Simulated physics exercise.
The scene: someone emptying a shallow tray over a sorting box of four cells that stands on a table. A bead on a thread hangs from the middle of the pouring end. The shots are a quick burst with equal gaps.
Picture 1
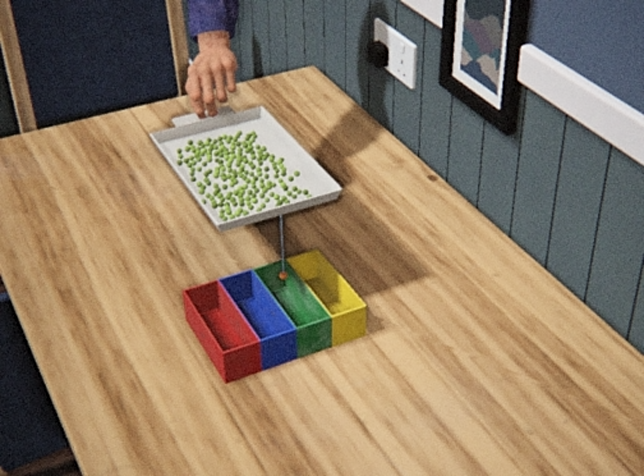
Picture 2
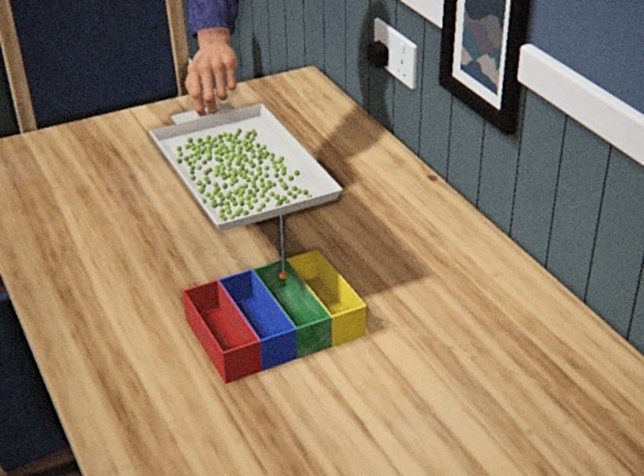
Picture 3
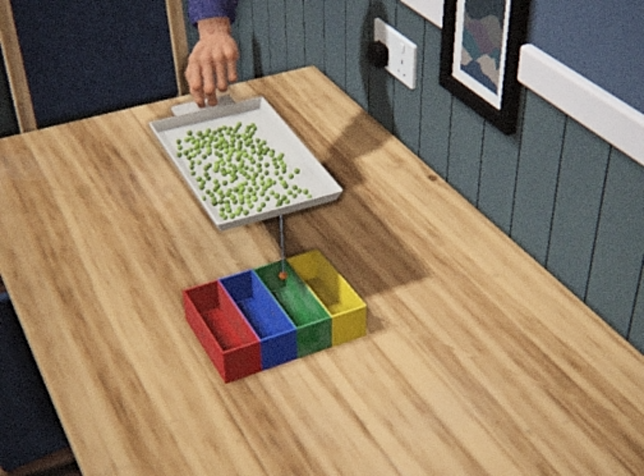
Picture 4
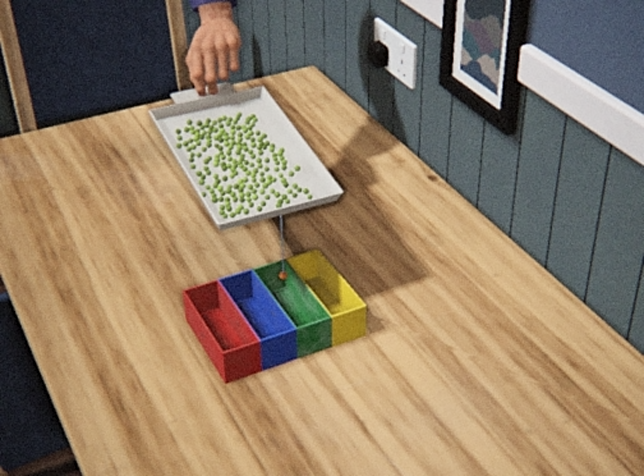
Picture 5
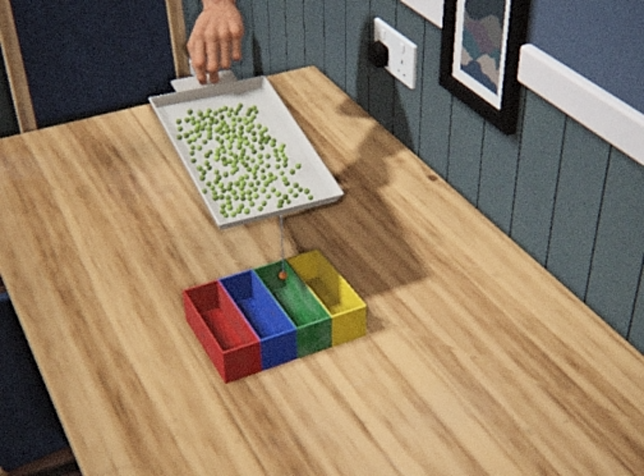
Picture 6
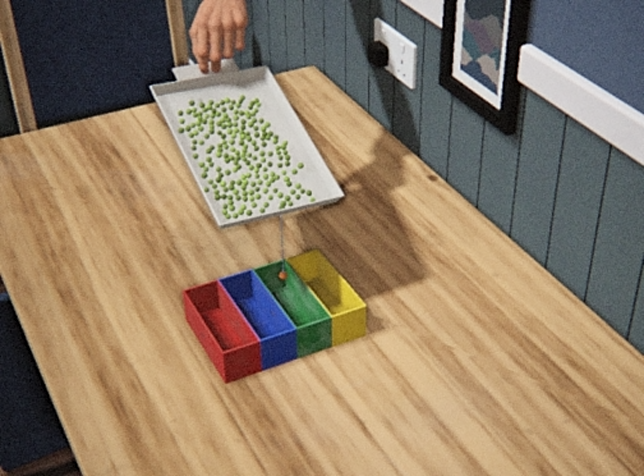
The clip opens on a hand holding a shallow white tray of green peas above a box with red, blue, green and yellow cells on a wooden table. The hand slowly raises the tray's far end, steepening its slope toward the box, and the peas shift slightly within the tray.
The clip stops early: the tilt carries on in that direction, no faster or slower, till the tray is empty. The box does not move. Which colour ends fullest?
The yellow cell gets the most.
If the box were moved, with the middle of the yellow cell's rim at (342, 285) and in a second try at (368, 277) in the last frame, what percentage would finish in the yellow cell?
First some 50, then 20 per cent.
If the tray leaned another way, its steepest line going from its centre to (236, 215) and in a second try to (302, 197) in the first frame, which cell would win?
First that red cell, then the yellow one.
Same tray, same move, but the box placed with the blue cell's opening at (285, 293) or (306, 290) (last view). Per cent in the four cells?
Near 100 % and 100 %.
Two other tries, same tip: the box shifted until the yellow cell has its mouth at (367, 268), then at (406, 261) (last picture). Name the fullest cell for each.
The first try: That green cell. The second: The cell in blue.
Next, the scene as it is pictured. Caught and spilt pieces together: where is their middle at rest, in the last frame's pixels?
Roughly at (332, 322).
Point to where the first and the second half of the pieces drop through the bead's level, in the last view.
The first part at (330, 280); the rest at (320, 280).
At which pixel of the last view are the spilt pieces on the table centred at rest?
Around (388, 309).
Shortly afterwards, tray tipped steeply; the bulk on the tray; a little in the yellow cell; only a few in the green cell; a little falling or outside the box.
Next, tray tipped past a quarter turn; only a few on the tray; near a third in the yellow cell; near a quarter in the green cell; a little in the blue cell; only a few in the red cell; near a third falling or outside the box.
Some moments later, tray tipped past a quarter turn; near a third in the yellow cell; near a quarter in the green cell; a little in the blue cell; only a few in the red cell; near a quarter falling or outside the box.
In the end, tray tipped past a quarter turn; near a third in the yellow cell; near a quarter in the green cell; a little in the blue cell; only a few in the red cell; near a quarter outside the box.
